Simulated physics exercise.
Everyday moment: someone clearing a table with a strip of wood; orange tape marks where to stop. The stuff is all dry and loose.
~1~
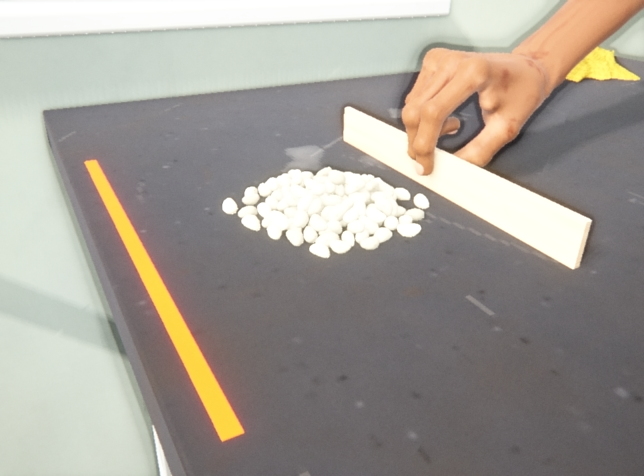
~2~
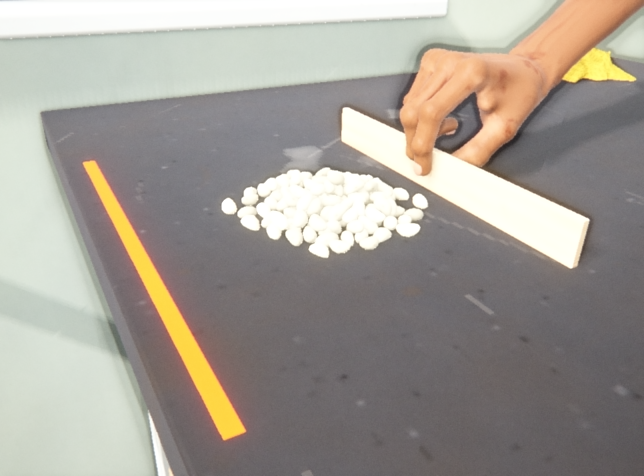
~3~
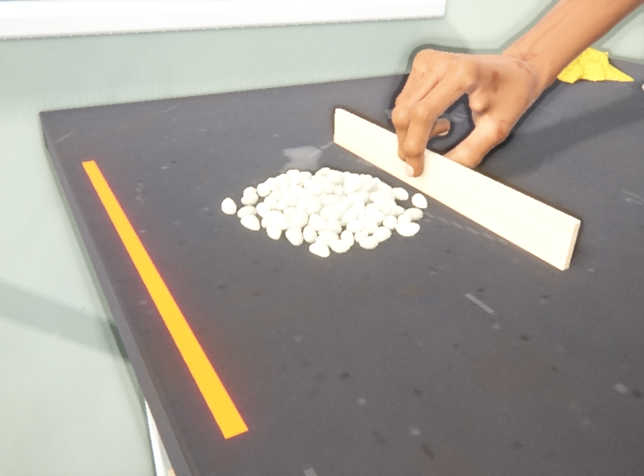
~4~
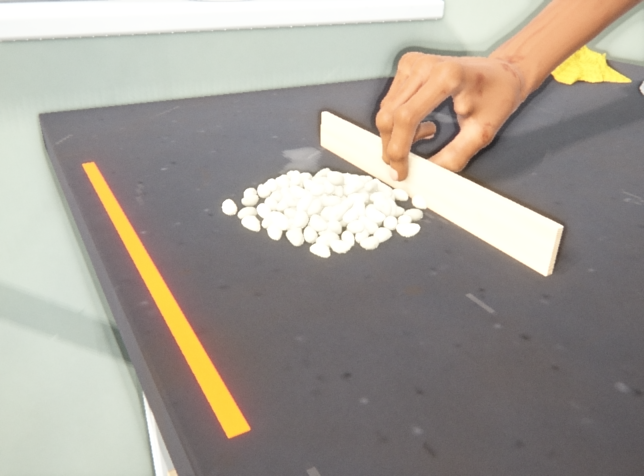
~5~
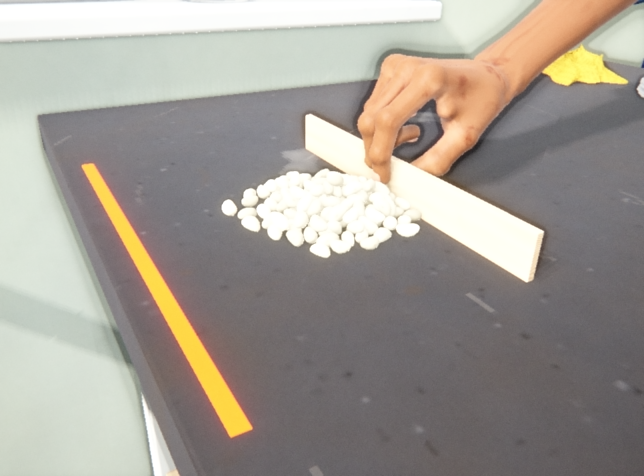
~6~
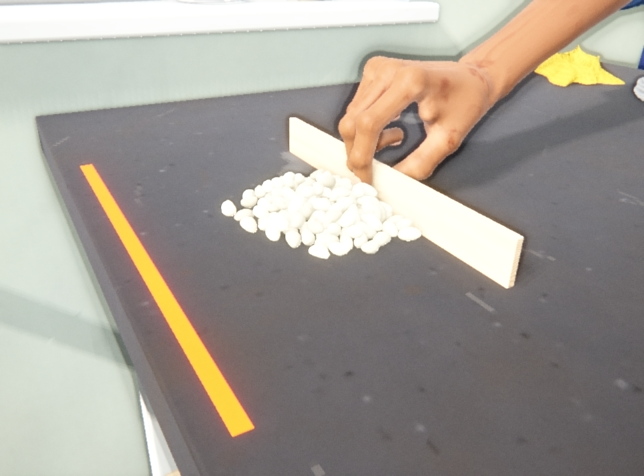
A hand slides a strip of wood leftward across a dark table into white beans.
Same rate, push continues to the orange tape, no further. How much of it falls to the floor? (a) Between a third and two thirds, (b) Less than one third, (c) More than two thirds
(c) More than two thirds.
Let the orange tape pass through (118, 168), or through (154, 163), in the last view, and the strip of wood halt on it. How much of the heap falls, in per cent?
First try about 50 per cent, second about 10 per cent.
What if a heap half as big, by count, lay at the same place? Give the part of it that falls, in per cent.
90 per cent, roughly.
Soon, strip of wood still moving, near (260, 185); heap all on the table, its front near (130, 236).
A while on, strip of wood stopped at the orange tape; heap most over the edge.
Finally, strip of wood stopped at the orange tape; heap most over the edge.
